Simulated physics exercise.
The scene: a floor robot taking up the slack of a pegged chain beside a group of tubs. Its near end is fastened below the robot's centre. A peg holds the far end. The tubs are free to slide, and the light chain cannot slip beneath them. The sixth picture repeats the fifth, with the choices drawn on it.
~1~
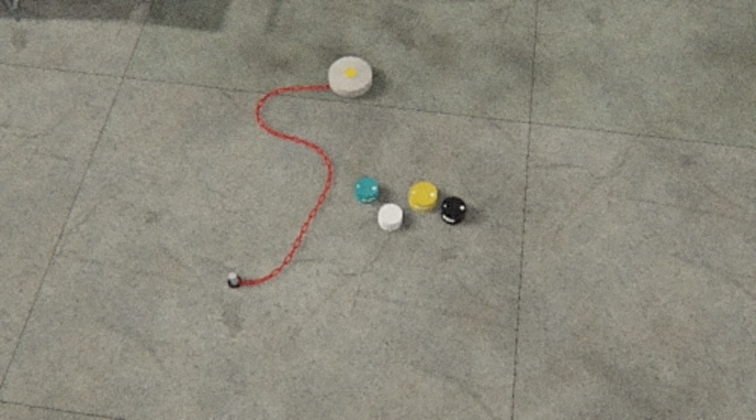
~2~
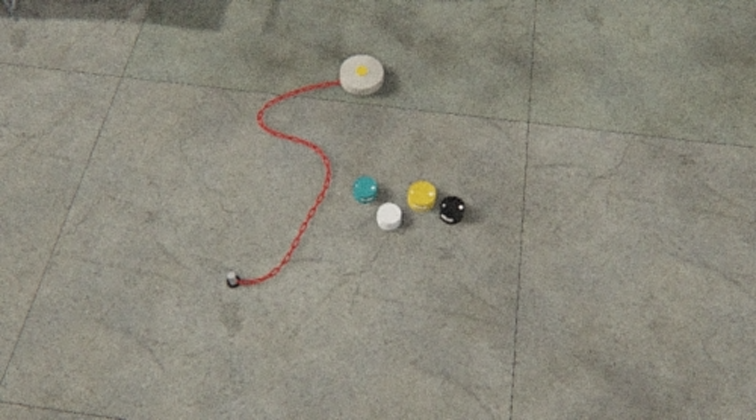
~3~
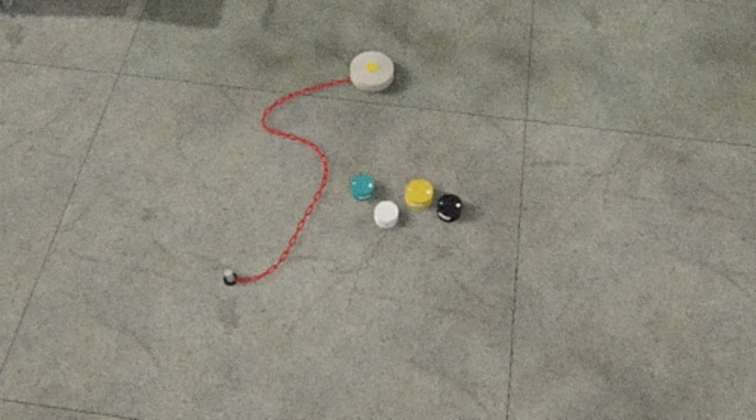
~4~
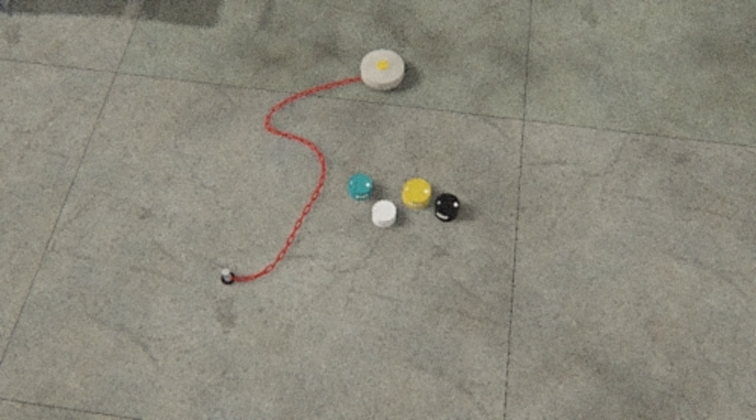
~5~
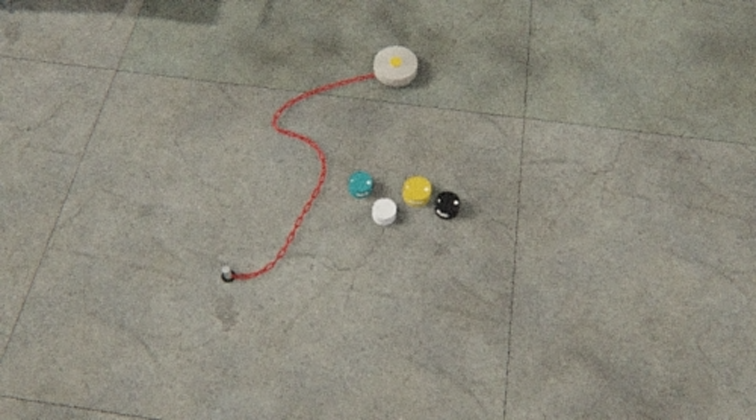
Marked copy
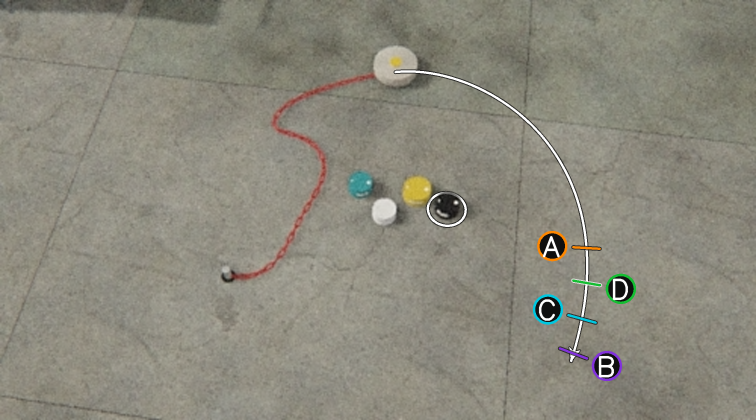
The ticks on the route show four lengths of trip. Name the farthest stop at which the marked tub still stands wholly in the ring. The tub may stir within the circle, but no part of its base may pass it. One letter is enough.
At D, and not beyond.
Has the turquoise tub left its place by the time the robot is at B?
Yes.
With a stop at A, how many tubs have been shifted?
The count is none.
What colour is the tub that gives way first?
The turquoise one.
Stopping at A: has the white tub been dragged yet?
No.
On the copy, A at (587, 248); B at (573, 353); C at (582, 319); D at (587, 283); the ring at (447, 209); the route from (396, 72) via (560, 161) to (571, 361).
On D. First, robot (504, 97); black tub (447, 206).
Then, robot (574, 182); black tub (447, 206).
Finally, robot (589, 279); turquoise tub (367, 198); yellow tub (416, 199); black tub (447, 206); the black tub is still in its ring.
By contrast, A is safe but short; B drags the ringed tub to (439, 231); C drags the ringed tub to (442, 217).
